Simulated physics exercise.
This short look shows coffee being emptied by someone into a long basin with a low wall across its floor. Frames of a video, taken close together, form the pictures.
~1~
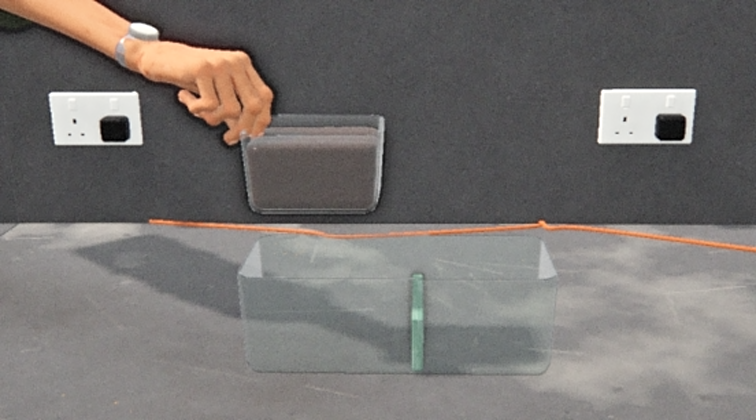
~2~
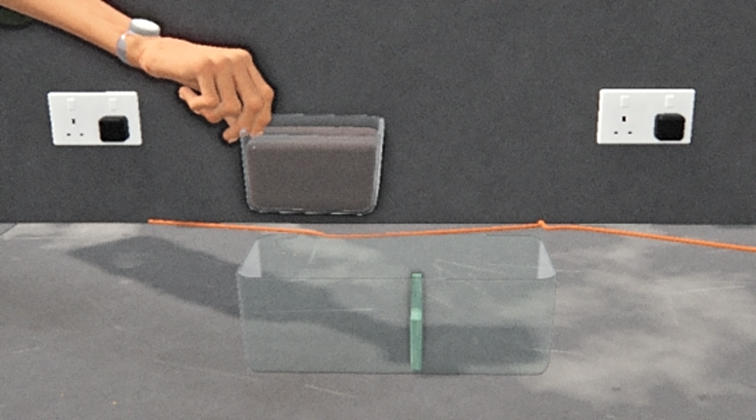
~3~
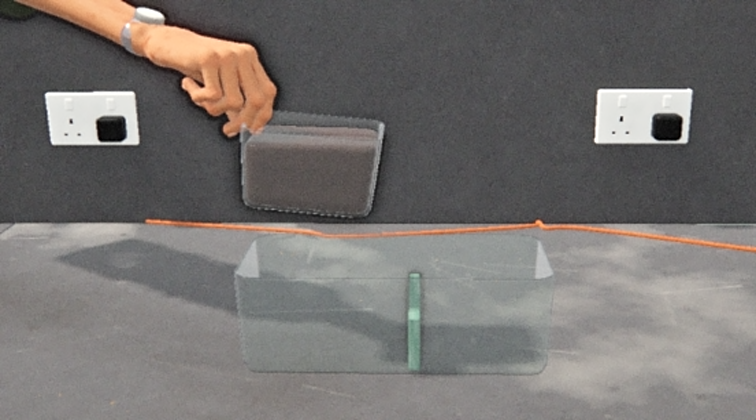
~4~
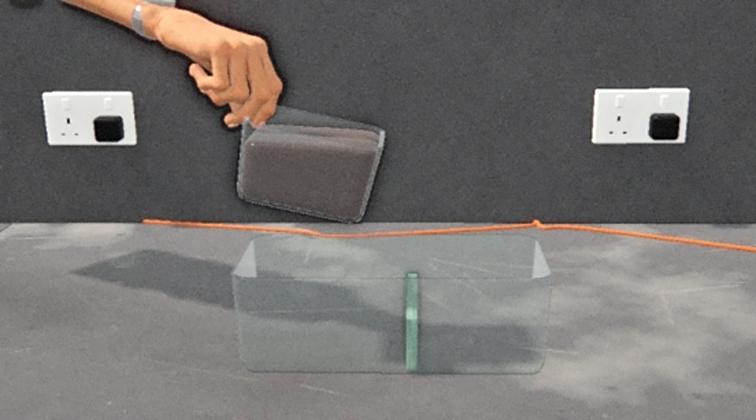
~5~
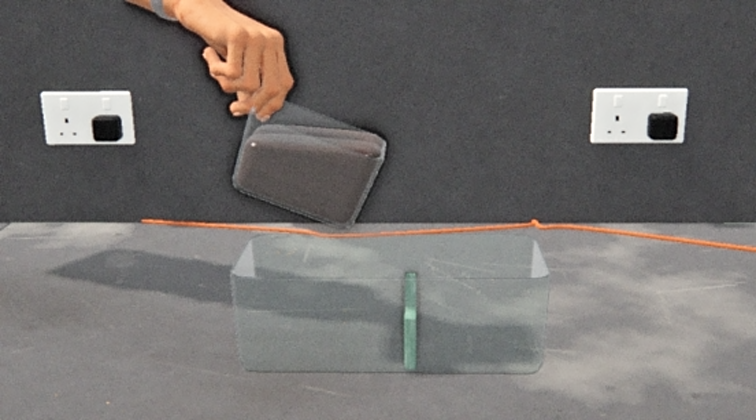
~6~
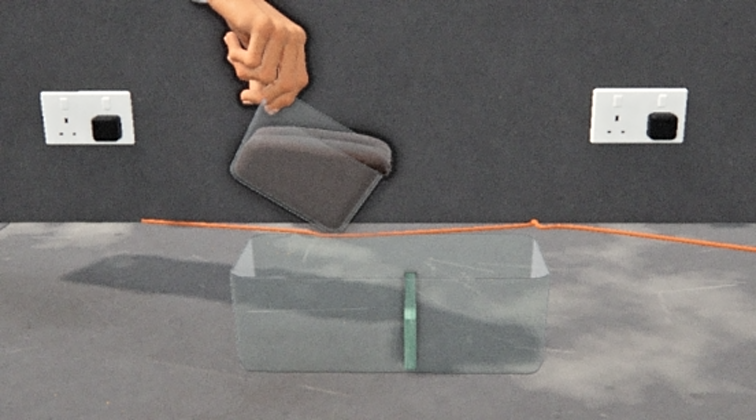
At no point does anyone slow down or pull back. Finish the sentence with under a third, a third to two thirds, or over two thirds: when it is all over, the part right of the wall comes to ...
When it is all over, the part right of the wall comes to a third to two thirds.
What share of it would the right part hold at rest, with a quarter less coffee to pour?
That works out to some 50 %.
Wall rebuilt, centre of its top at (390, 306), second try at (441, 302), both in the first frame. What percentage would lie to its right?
That'd be about 80 percent for the first and about 30 percent for the other.
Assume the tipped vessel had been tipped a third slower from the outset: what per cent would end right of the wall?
Somewhere near 70 percent.
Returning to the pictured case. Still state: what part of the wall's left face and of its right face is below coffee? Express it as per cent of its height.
Roughly 20 left of the wall, roughly 50 right of it.
A moment on, the tilt is 91° and 30 per cent is still to pour, 3 is left of the wall and 36 right of it.
Next, the tilt is 99° and 7 per cent is still to pour, 26 is left of the wall and 54 right of it.
Then the tilt is 99° and 2 per cent is still to pour, 35 is left of the wall and 58 right of it.
Later the tilt is 99° and 0 per cent is still to pour, 39 is left of the wall and 57 right of it.
At rest 39 per cent lies left of the wall, 57 right of it and 4 outside.
